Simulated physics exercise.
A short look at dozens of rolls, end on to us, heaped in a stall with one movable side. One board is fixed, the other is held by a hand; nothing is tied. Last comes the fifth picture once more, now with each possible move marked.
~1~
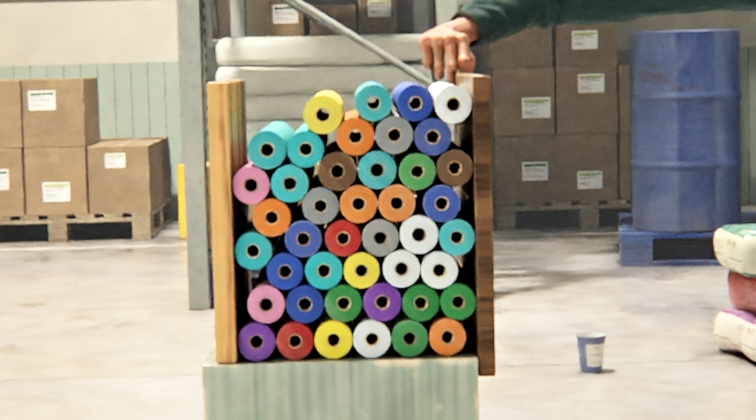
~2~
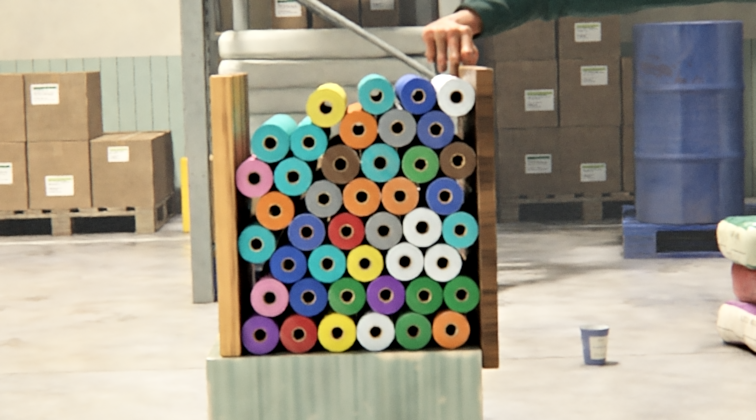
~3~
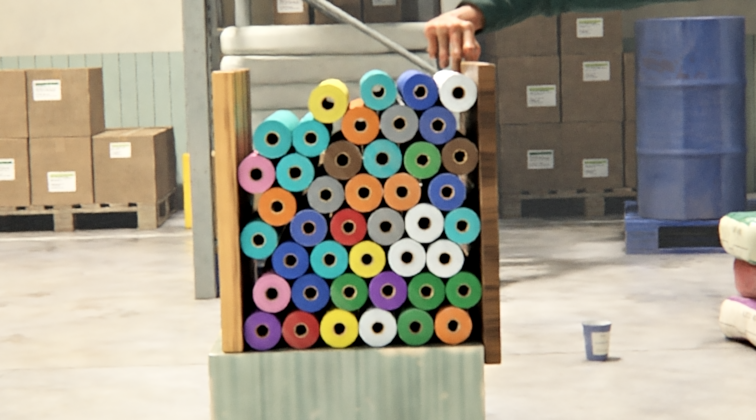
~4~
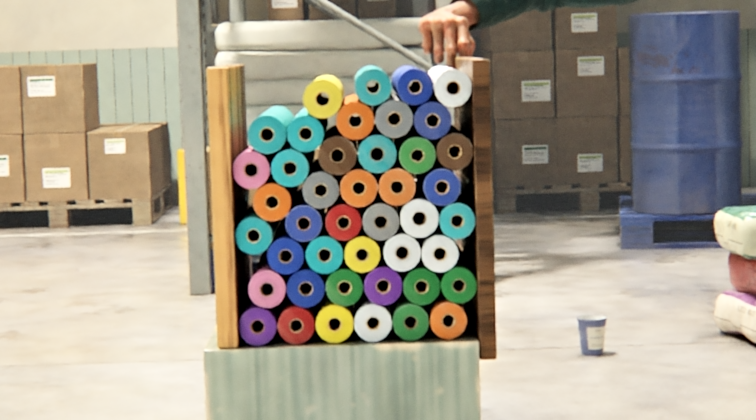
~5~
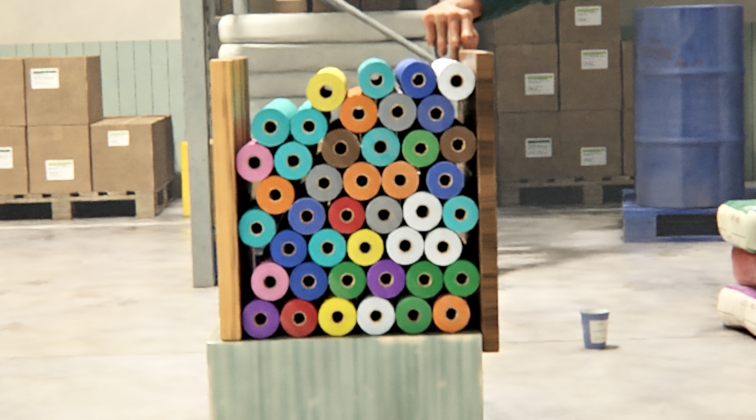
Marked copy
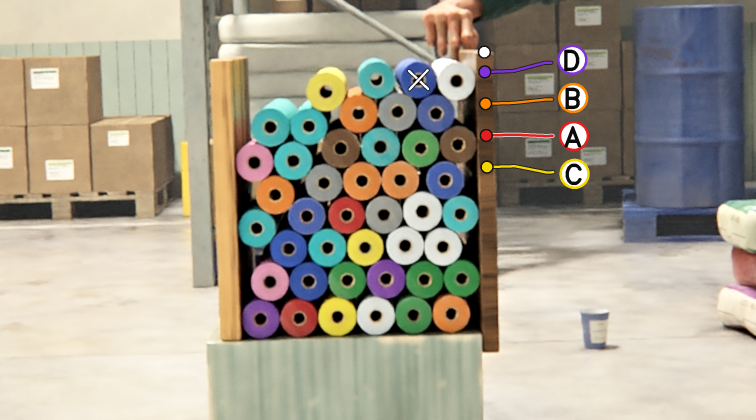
To begin with, colourful rolls are heaped between two upright wooden boards on a pale green base in a warehouse, with a hand resting at the top of the right board. The view shakes and drifts slightly, but the rolls, boards and hand show no clear movement of their own throughout.
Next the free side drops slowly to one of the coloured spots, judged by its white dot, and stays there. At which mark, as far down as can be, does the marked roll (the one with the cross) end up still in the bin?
Down to C.
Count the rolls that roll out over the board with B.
It comes to none.
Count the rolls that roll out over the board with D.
The count is none.
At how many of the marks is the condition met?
Four of the four.
On the marked copy, A at (486, 135); B at (485, 104); C at (487, 167); D at (485, 72); the cross at (418, 80); the white dot at (484, 52).
Following C. Soon after the start, top of the board (477, 107).
Later, top of the board (478, 166).
In the end, top of the board (478, 167), one out over the board, the crossed one still inside.
As for the rest, A keeps the crossed one inside; B keeps the crossed one inside; D keeps the crossed one inside.
